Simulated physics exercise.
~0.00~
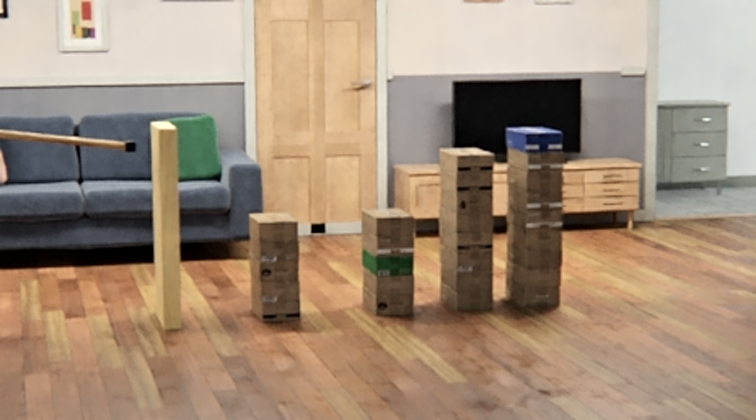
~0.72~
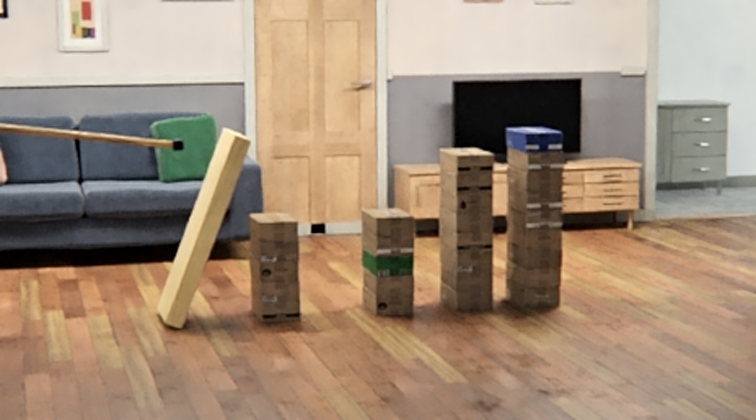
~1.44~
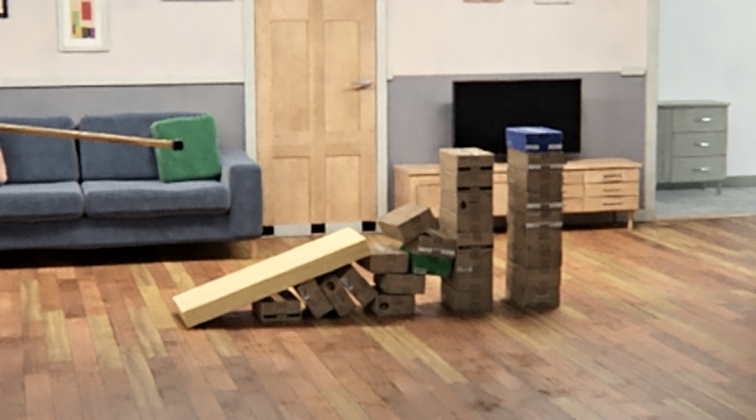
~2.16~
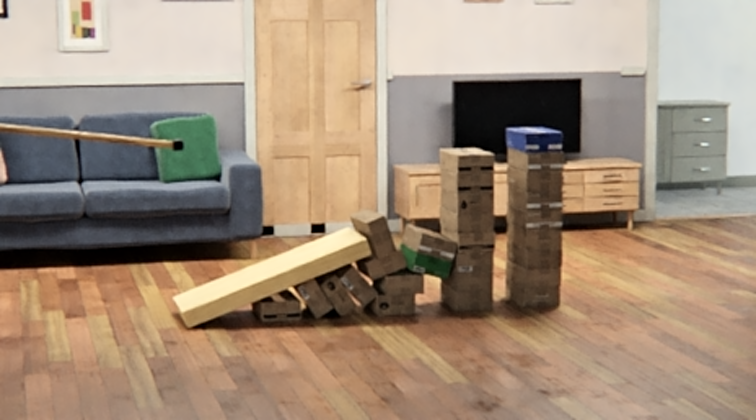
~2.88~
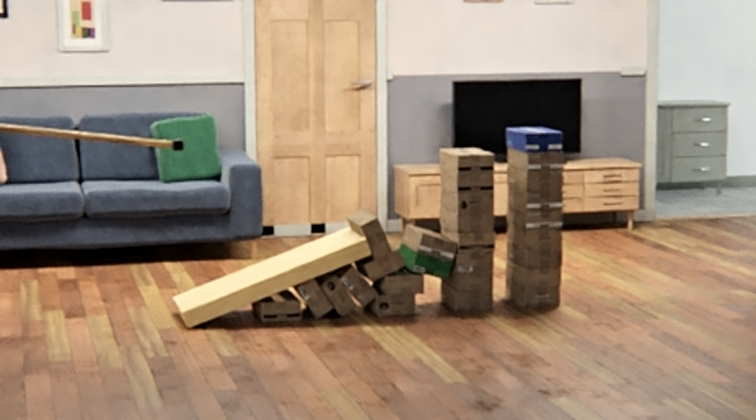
In a living room with a wooden floor, a blue sofa, a door and a television on a low cabinet, seen from the front by a still camera, a pale wooden board stands upright at the left of four stacks of brown boxes. The second stack has a green box, and the tall last one is topped with blue. A pole pushes the board rightward, and it tips into the shortest stacks. The first collapses beneath it and the second breaks apart, its green box shoved against the third. One loose box rolls back against the board's raised end, and everything settles with both tall stacks standing.
